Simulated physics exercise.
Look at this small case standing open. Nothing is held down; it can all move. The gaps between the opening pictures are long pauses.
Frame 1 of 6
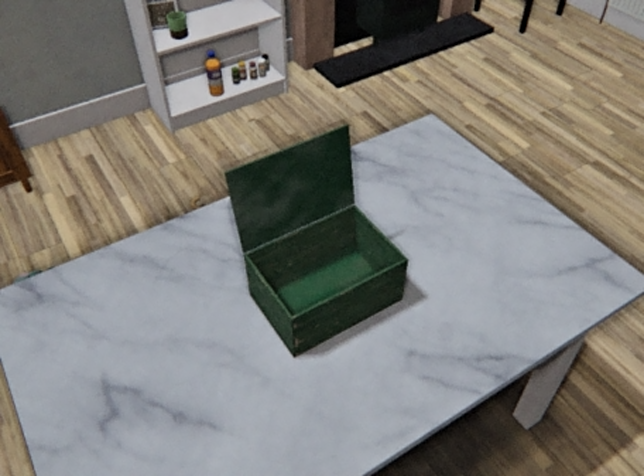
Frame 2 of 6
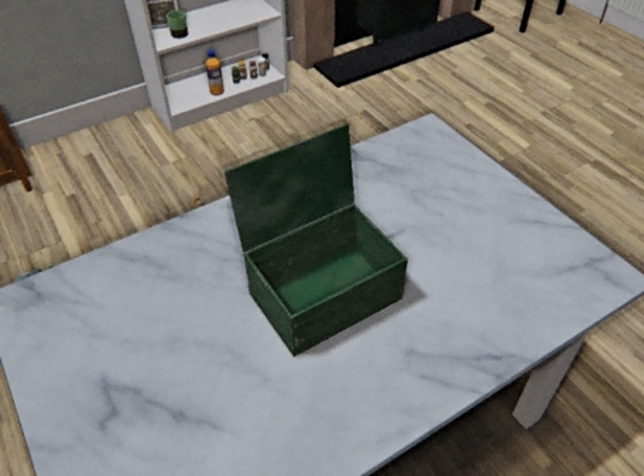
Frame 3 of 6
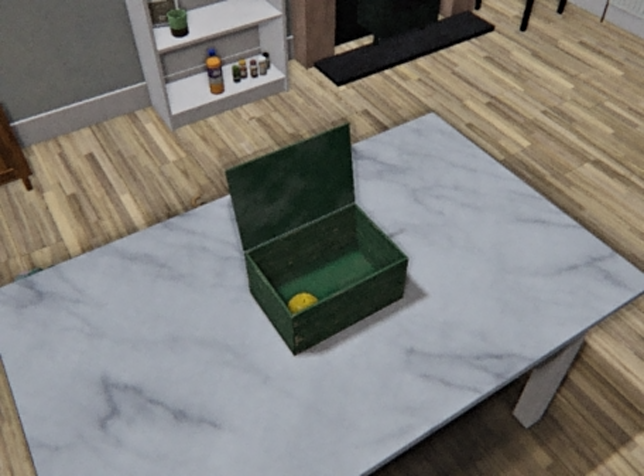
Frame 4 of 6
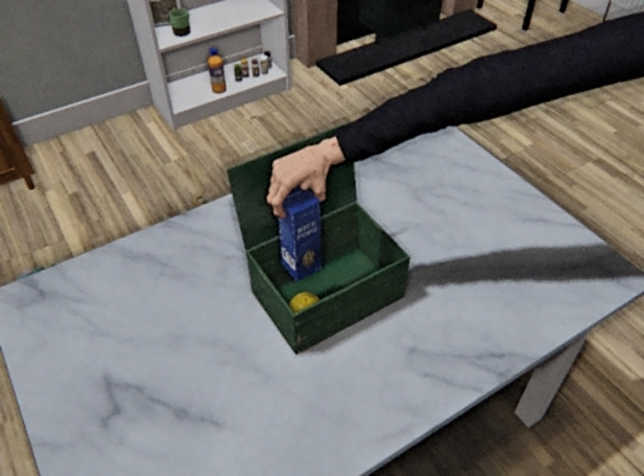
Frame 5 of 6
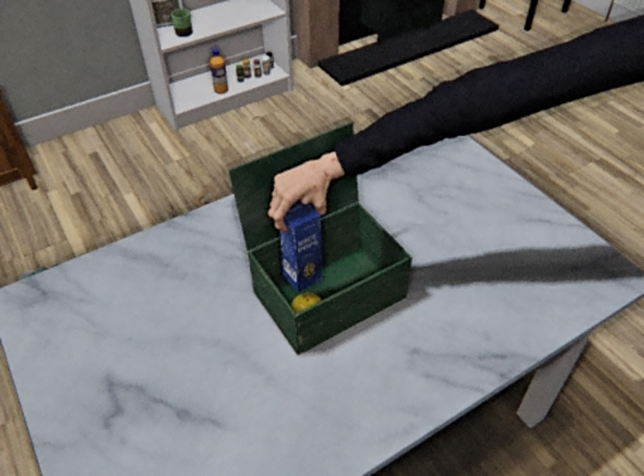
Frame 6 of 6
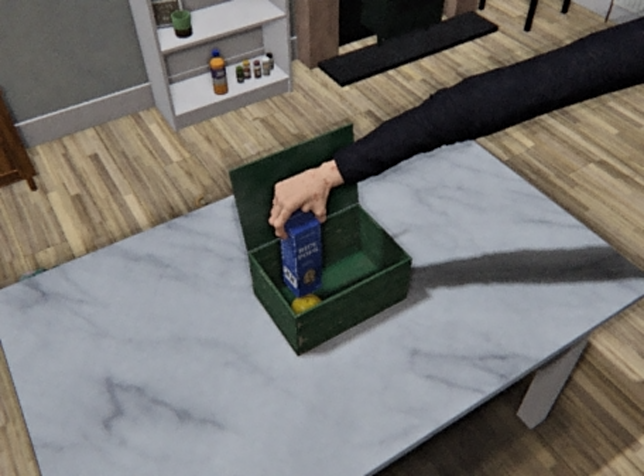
To begin with, an open green box sits empty on a marble-topped table, and then a small yellow object appears inside it. Next, a dark-sleeved arm reaches in from the right, its hand holding a blue carton over the box, and lowers the carton slightly inside beside the yellow object.
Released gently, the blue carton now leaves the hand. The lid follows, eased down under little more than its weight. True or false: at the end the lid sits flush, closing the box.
True.
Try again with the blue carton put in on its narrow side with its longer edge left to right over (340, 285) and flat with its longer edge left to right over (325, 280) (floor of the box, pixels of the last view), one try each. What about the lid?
So, first it fits down fine, then it fits down fine.
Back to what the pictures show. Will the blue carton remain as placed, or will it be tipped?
By the end it has leaned over.
Then, 0.50 s after the last picture, blue carton tipped 73° from how it was near (331, 263); yellow apple rolled a little.
Then, 1.40 s after the last picture, lid 74° above the rim; blue carton on its side near (336, 278); yellow apple rolled a little.
Then, 1.90 s after the last picture, lid 22° above the rim; blue carton on its side near (336, 278); yellow apple rolled a little.
At rest, lid shut; tipped over in the box, blue carton; yellow apple in place. Seen from the same camera at the end, blue carton near (336, 278).
